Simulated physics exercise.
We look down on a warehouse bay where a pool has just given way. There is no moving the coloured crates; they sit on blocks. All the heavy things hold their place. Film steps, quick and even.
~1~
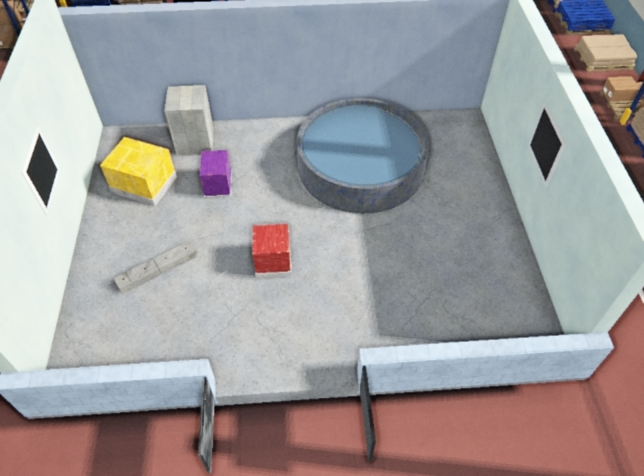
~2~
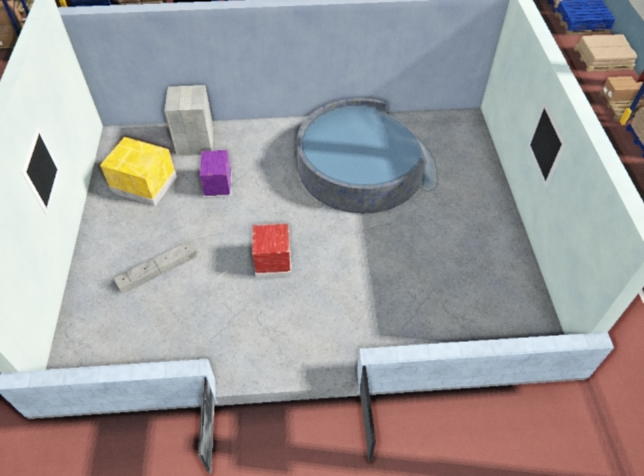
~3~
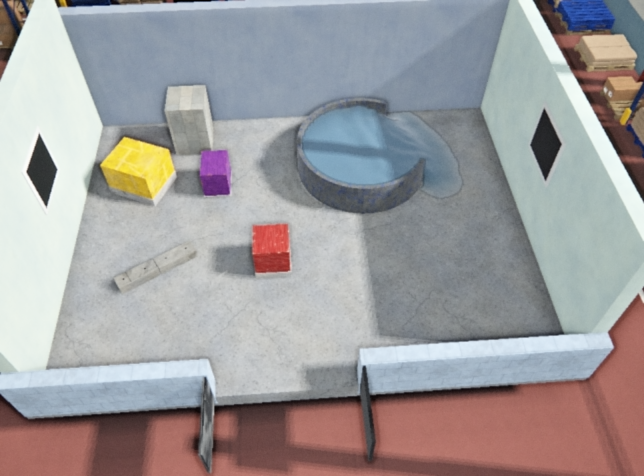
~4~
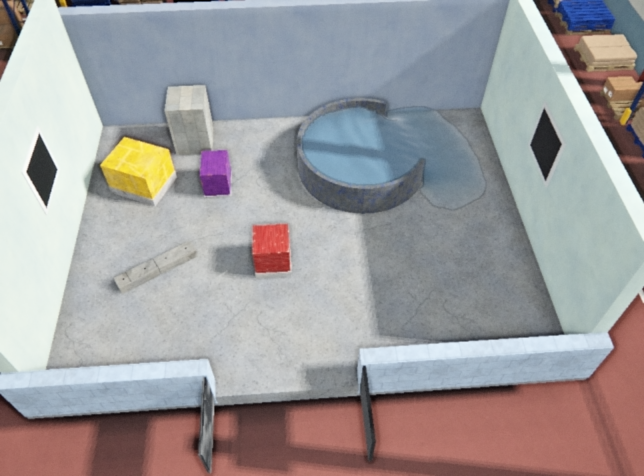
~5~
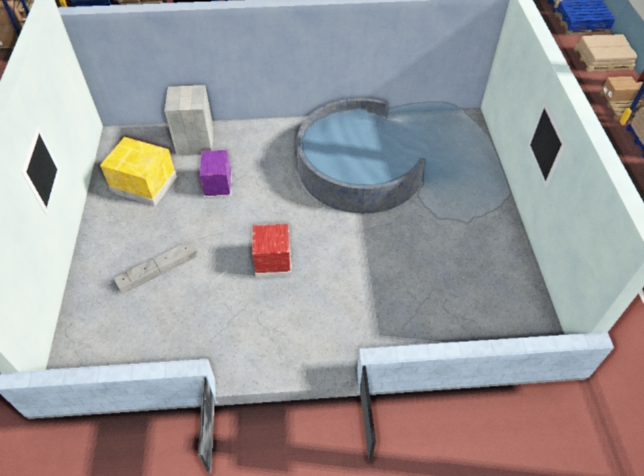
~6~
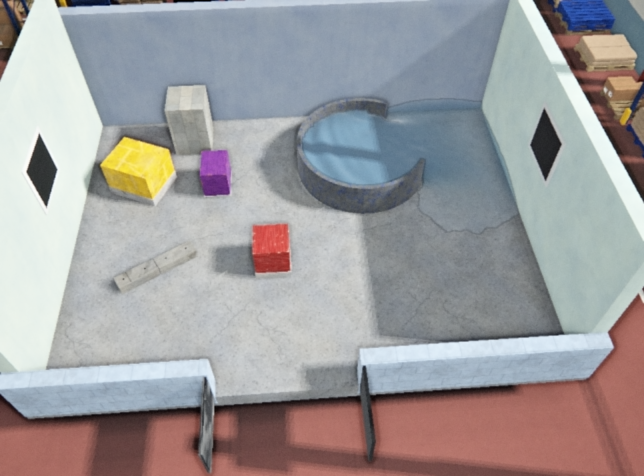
Round grey pool opening on its right side and water spreading across the concrete floor toward the right wall, coloured crates staying still.
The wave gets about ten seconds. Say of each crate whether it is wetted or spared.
The yellow crate is spared. The purple crate is hit. The red crate is spared.
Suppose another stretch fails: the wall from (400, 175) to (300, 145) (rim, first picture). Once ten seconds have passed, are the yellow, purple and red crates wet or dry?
I'd expect the yellow crate remains untouched, the purple crate goes wet, and the red crate goes wet.
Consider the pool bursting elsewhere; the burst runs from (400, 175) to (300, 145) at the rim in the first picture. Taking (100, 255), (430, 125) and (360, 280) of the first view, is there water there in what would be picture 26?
Soaked / unwetted / soaked.
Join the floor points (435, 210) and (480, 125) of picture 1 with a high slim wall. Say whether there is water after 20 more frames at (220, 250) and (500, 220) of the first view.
Untouched, reached.
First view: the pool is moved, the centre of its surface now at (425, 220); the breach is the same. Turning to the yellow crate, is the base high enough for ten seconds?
Looking at yellow: It is never reached.
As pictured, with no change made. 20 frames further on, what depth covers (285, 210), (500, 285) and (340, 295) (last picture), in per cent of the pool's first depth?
In order: About 0, 12 and 0 in a hundred.
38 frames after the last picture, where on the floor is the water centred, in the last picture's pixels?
Centre of mass: Roughly (394, 217).
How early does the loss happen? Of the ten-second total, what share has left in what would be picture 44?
By then, close to 35 % of it.
A moment on, water covers 15 % of the floor; the yellow crate not reached, the purple crate not reached, the red crate not reached.
Next, water covers 20 % of the floor; the yellow crate not reached, the purple crate not reached, the red crate not reached.
Then, water covers 40 % of the floor; the yellow crate not reached, the purple crate not reached, the red crate not reached.
Later, water covers 65 % of the floor; the yellow crate water round its plinth, the purple crate water round its plinth, the red crate water round its plinth.
In the end, water covers 95 % of the floor; the yellow crate stayed above the water, the purple crate was topped, the red crate stayed above the water.
